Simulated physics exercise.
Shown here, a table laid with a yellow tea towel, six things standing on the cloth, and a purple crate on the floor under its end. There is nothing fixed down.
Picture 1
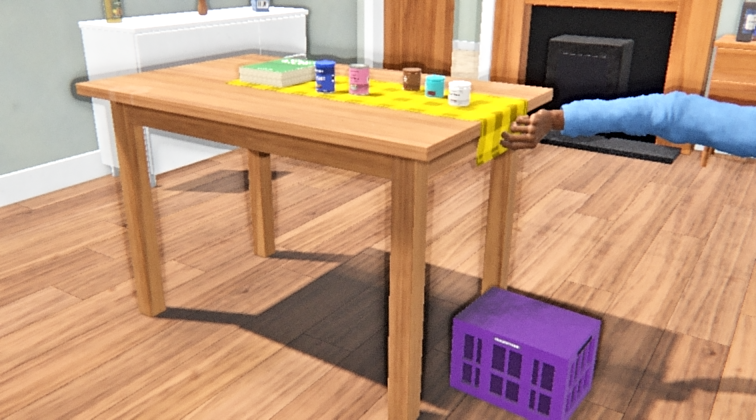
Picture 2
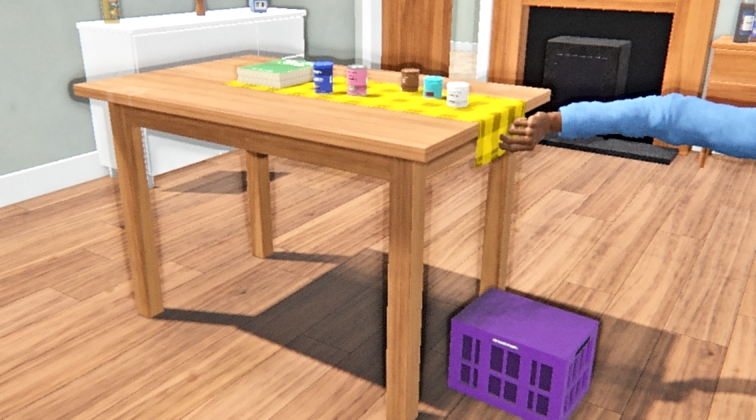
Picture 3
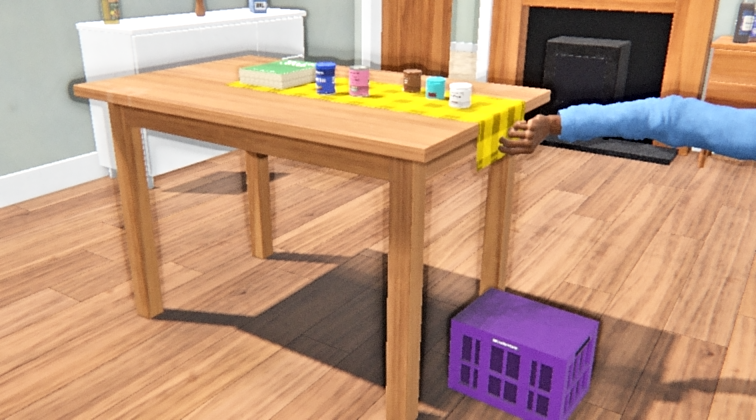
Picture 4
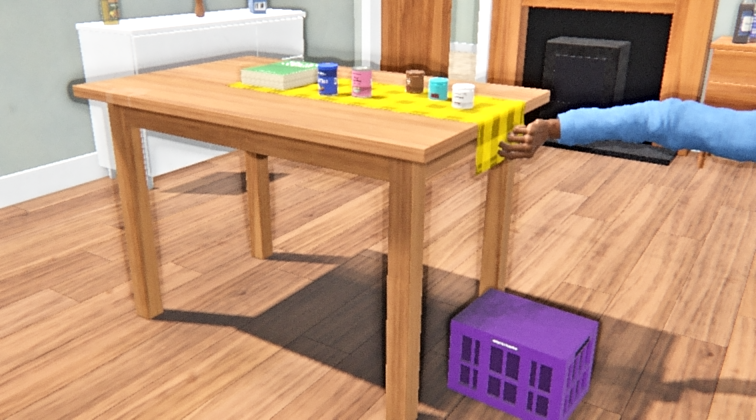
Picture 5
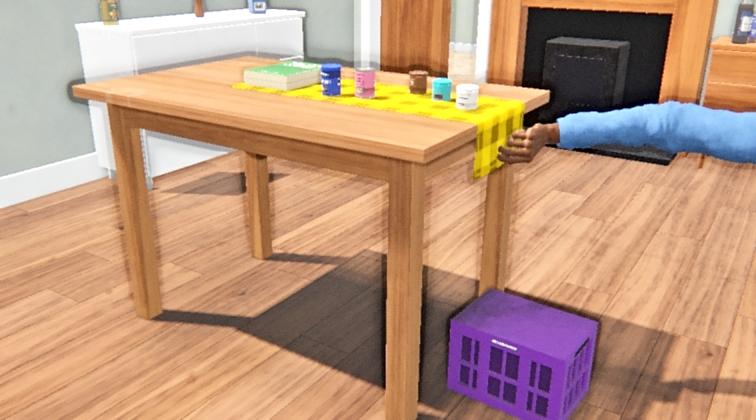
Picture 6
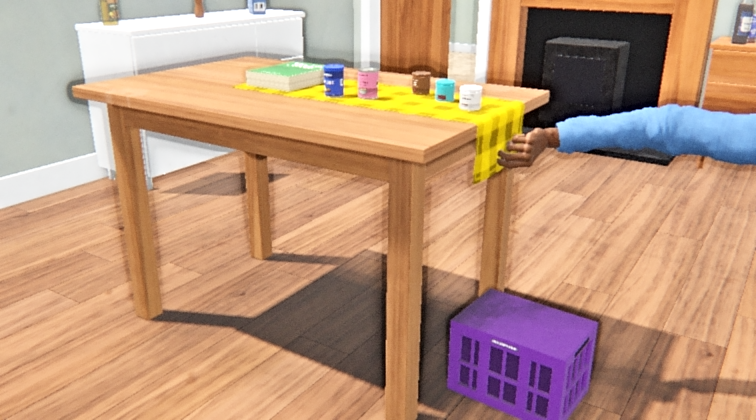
The clip opens on a wooden table where a hand in a blue sleeve grips the end of a yellow checked cloth, above a purple crate on the floor. The hand draws the cloth slightly downward, and the book and five small containers on it shift a little to the right.
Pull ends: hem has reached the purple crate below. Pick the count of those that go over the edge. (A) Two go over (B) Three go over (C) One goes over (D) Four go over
Answer: D.
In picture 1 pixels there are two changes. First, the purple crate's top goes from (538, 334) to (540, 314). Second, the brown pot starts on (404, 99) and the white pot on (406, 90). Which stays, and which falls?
Brown pot: Lost; white pot: Lost.
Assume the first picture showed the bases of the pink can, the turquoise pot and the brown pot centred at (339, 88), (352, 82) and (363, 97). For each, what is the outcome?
In the end the pink can rides it out, while the turquoise pot rides it out and the brown pot gets dislodged.
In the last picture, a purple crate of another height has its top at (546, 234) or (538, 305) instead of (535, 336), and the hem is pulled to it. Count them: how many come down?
Counts: 1, 3.
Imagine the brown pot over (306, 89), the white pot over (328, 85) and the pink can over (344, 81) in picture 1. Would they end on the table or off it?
The brown pot stays put, the white pot stays put, and the pink can stays put.
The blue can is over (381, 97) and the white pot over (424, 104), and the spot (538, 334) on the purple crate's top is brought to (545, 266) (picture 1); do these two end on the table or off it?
Blue can: Still up. White pot: Off.
Soon after, hem near (495, 264); white pot and turquoise pot gone.
After that, hem near (494, 300); white pot, turquoise pot, brown pot and pink can gone.
In the end, hem on the crate; white pot, turquoise pot, brown pot and pink can gone. It carries off four.
